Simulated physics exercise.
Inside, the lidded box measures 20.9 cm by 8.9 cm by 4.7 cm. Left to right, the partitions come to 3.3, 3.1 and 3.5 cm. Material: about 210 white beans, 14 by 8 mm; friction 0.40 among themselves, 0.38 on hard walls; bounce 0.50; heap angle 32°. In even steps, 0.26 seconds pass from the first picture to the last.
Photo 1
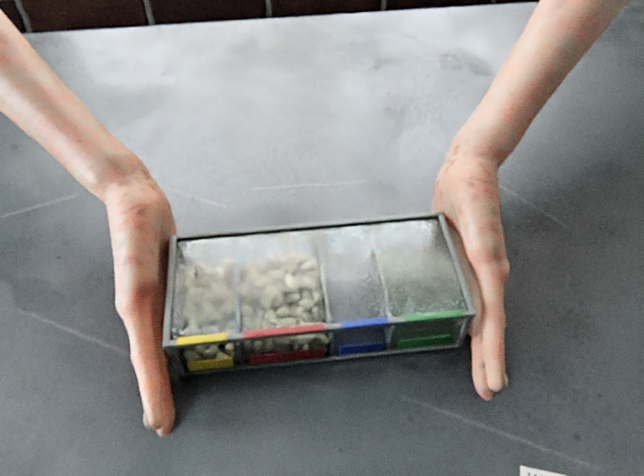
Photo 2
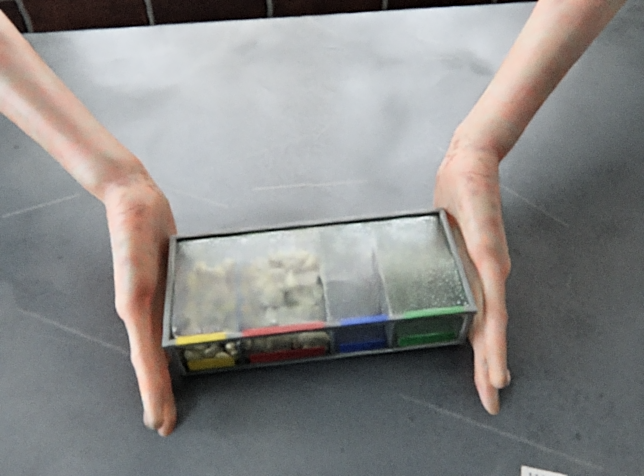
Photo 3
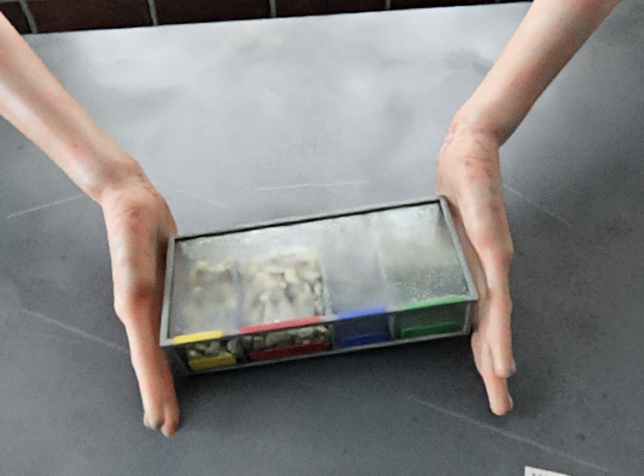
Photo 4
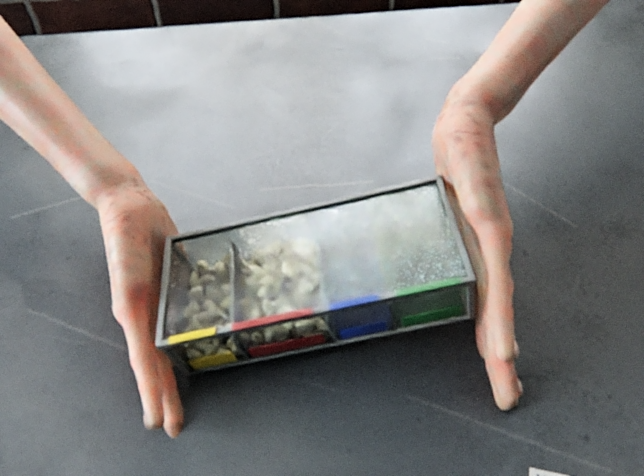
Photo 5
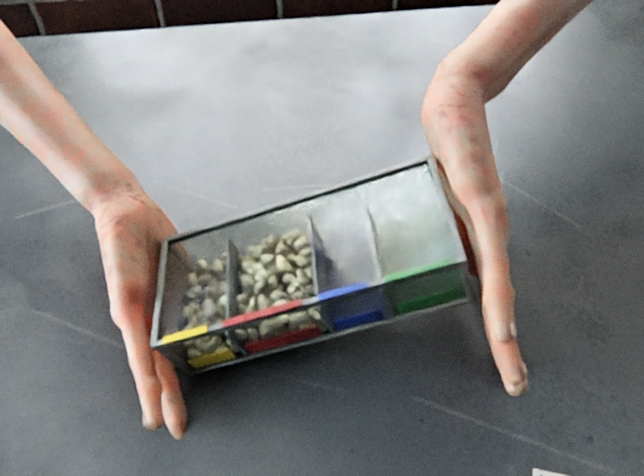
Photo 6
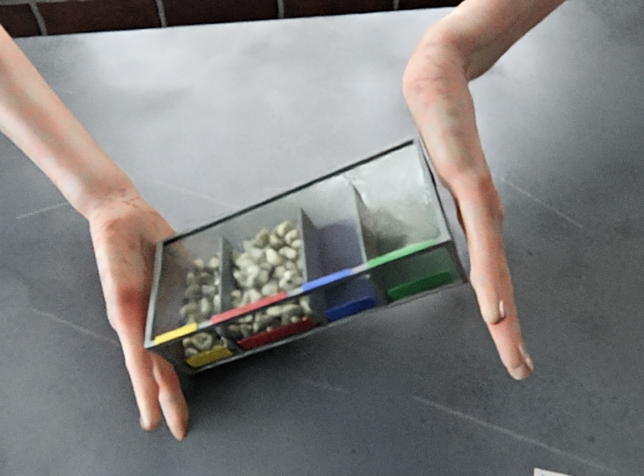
A clear lidded box with white beans in its yellow and red sections lay level between two hands on a gray table, then the right hand raised its right end steadily into a slant.
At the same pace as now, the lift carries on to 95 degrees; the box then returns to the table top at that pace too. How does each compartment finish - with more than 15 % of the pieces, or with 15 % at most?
Red: More than 15 %, blue: At most 15 %, green: At most 15 %, yellow: More than 15 %.
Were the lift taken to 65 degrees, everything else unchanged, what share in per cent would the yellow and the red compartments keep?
The yellow compartment would hold 40 per cent, the red one 60 per cent.
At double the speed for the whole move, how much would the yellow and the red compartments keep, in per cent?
Final split: Yellow = 40 %, red = 60 %.
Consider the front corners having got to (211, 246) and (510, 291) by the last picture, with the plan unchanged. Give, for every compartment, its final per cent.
Red = 60 %; blue = 10 %; green = 5 %; yellow = 25 %.
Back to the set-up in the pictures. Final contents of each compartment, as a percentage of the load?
Going by colour, red ends with 50, blue with 0, green with 0 and yellow with 50.
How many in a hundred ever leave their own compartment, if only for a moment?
15 per cent, give or take.
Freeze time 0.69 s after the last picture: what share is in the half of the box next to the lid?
Some 50 per cent.
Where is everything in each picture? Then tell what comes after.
In the first frame, box tilt 0 degrees, front corners at (170, 342) and (469, 312); red 70 %, yellow 30 %.
In the second frame, box tilt 1 degrees, front corners at (170, 342) and (470, 308).
In the third frame, box tilt 5 degrees, front corners at (167, 342) and (471, 297), lowest corner left back.
In the fourth frame, box tilt 12 degrees, front corners at (163, 342) and (468, 278), lowest corner left back.
In the fifth frame, box tilt 18 degrees, front corners at (158, 342) and (460, 259), lowest corner left back.
In the sixth frame, box tilt 24 degrees, front corners at (152, 343) and (444, 239), lowest corner left back; red 70 %, yellow 30 %.
Then, 0.69 s after the last picture, tilt 93 degrees; red 55 %, yellow 45 %.
Then, 1.15 s after the last picture, tilt 39 degrees; red 50 %, yellow 50 %.
Then, 1.68 s after the last picture, tilt 0 degrees; red 50 %, yellow 50 %.
In the end, red 50 %, blue 0 %, green 0 %, yellow 50 %.
